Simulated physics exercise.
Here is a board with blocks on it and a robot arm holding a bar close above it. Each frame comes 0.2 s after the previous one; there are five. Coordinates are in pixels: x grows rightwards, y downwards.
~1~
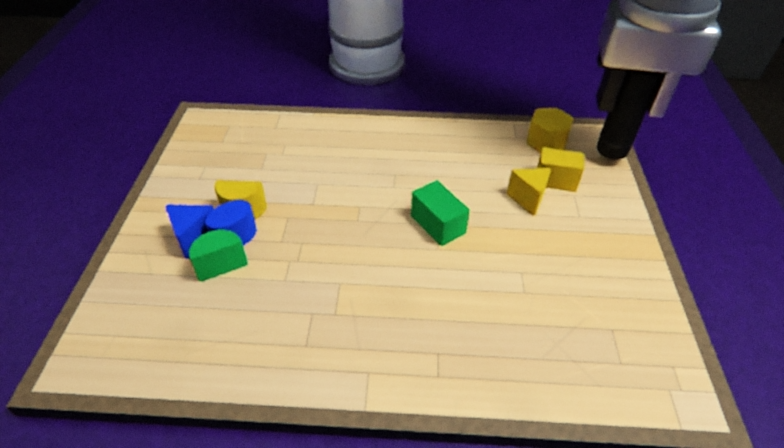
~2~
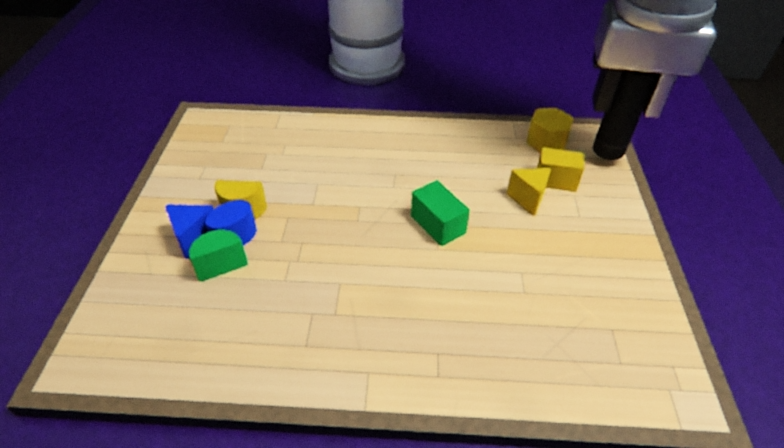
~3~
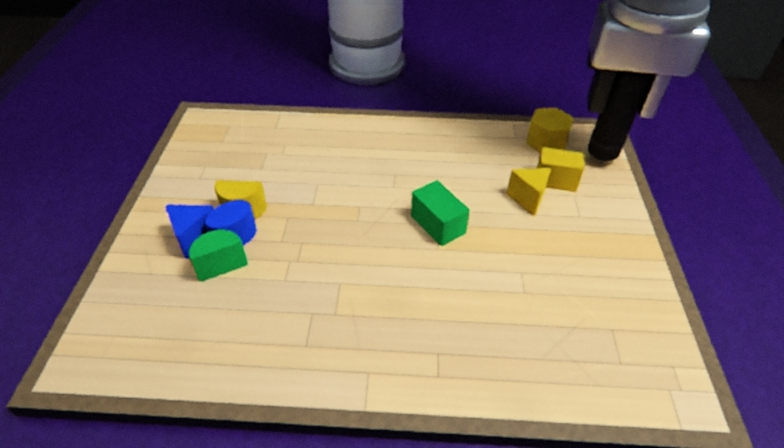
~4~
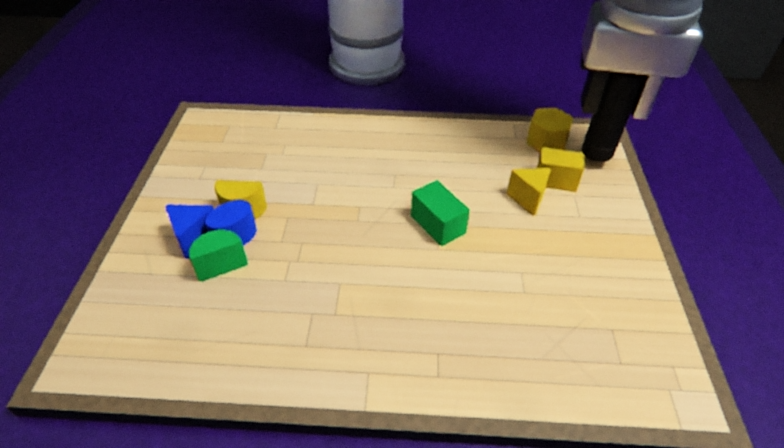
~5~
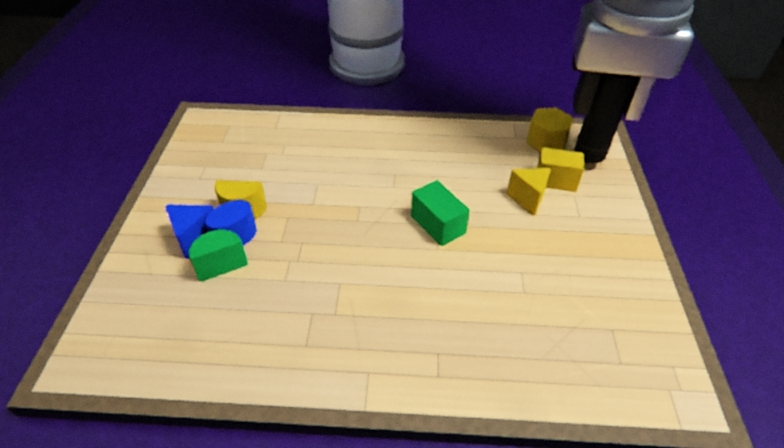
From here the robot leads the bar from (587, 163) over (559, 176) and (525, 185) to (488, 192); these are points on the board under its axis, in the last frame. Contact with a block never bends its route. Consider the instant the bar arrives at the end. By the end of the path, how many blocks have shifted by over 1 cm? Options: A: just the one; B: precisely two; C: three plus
Option B.
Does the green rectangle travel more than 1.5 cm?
Going by the path, no.
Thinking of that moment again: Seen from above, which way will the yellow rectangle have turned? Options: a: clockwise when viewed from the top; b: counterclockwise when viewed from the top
The correct letter is b.
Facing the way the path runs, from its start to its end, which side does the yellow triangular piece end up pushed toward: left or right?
Sideways shift: Left.
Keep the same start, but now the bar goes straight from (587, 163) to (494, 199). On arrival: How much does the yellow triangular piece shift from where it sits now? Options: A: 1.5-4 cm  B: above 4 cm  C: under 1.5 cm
B: Above 4 cm.
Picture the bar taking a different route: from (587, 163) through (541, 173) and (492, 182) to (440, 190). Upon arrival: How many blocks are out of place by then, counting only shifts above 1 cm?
Moved: Exactly two.
The first path, step by step. One third of the way, bar (560, 167); yellow triangular piece (526, 182); yellow rectangle (552, 168), turned 15° clockwise.
Two thirds of the way, bar (527, 177); yellow triangular piece (514, 197), turned 15° clockwise; yellow rectangle (535, 182).
At the end, bar (489, 183); green rectangle unmoved; yellow triangular piece (514, 206); yellow hexagon unmoved; yellow rectangle (528, 186), turned 20° anticlockwise.
